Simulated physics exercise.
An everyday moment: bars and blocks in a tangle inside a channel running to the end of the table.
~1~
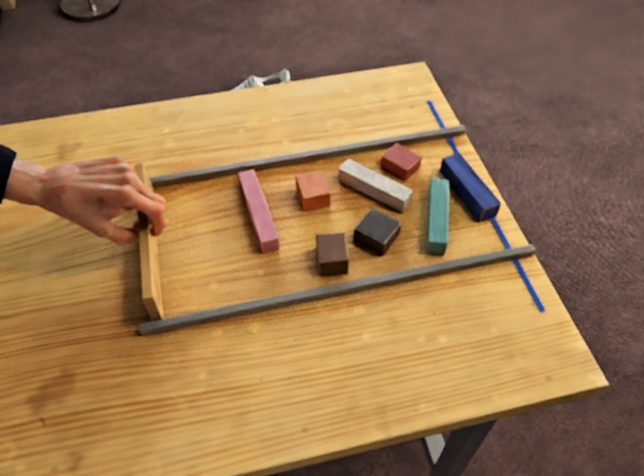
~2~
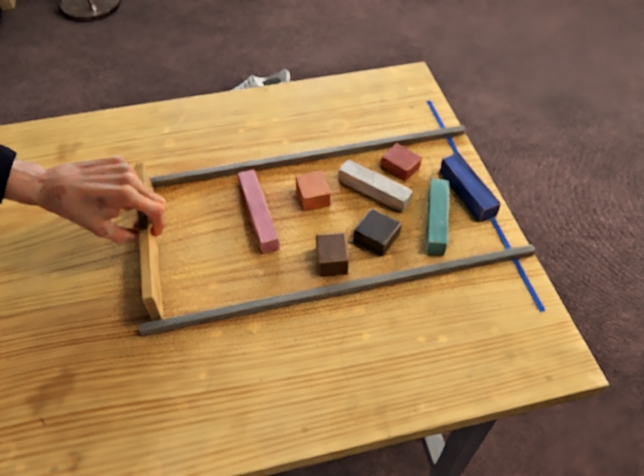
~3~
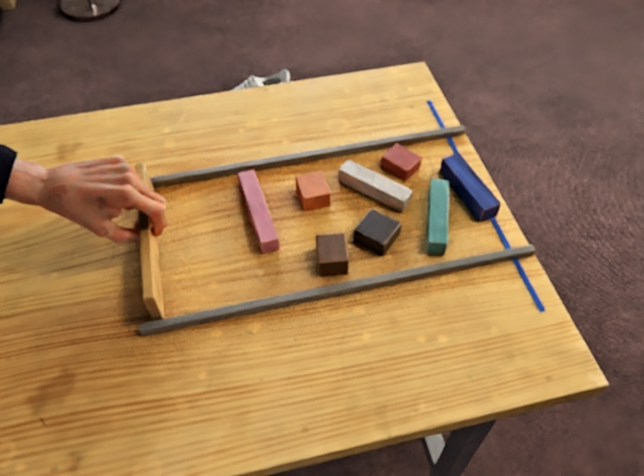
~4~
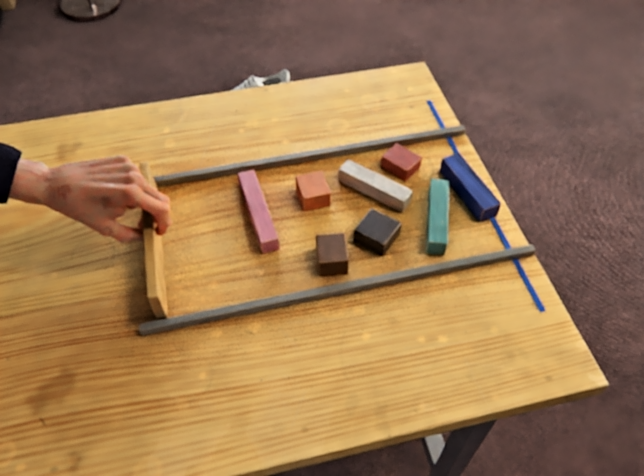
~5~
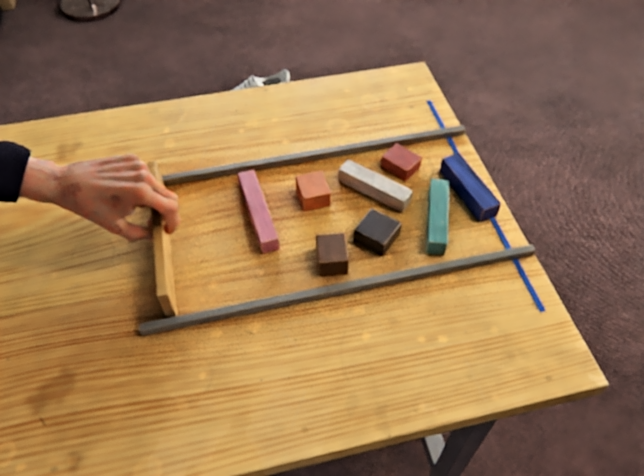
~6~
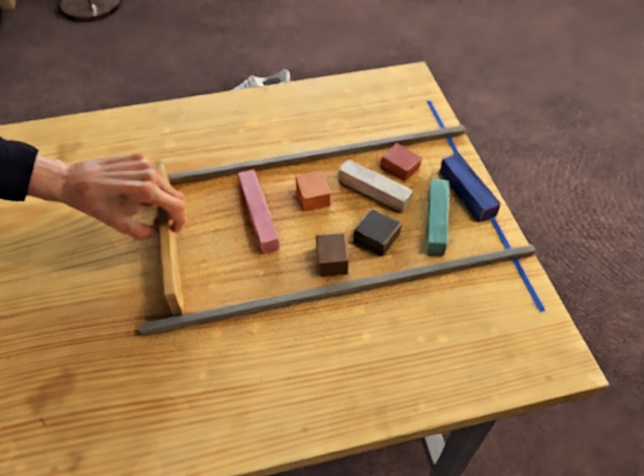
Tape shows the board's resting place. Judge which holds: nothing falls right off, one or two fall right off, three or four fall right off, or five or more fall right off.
The board is going to sweep off at least five.
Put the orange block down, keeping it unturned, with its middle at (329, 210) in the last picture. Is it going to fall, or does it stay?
Note - orange block not retained.
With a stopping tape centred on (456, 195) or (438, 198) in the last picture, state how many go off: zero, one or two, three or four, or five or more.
Either three or four; three to four.
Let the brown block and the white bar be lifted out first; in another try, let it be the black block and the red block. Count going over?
Try 1: 4; try 2: 4.
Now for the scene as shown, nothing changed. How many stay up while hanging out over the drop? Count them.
The number would be 1.
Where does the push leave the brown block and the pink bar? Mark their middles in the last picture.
The first near (514, 218), the second near (479, 170).
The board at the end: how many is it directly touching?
2 touch it.
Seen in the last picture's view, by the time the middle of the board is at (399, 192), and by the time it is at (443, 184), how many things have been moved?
I make it 8 at the first spot and 8 at the other.
Early on, none off yet; blue stick at rest near (469, 186); turquoise bar at rest near (438, 216); red block at rest near (401, 162).
Finally, the number that fall off is five or more; lost, orange block, black block, white bar, red block, turquoise bar and blue stick.
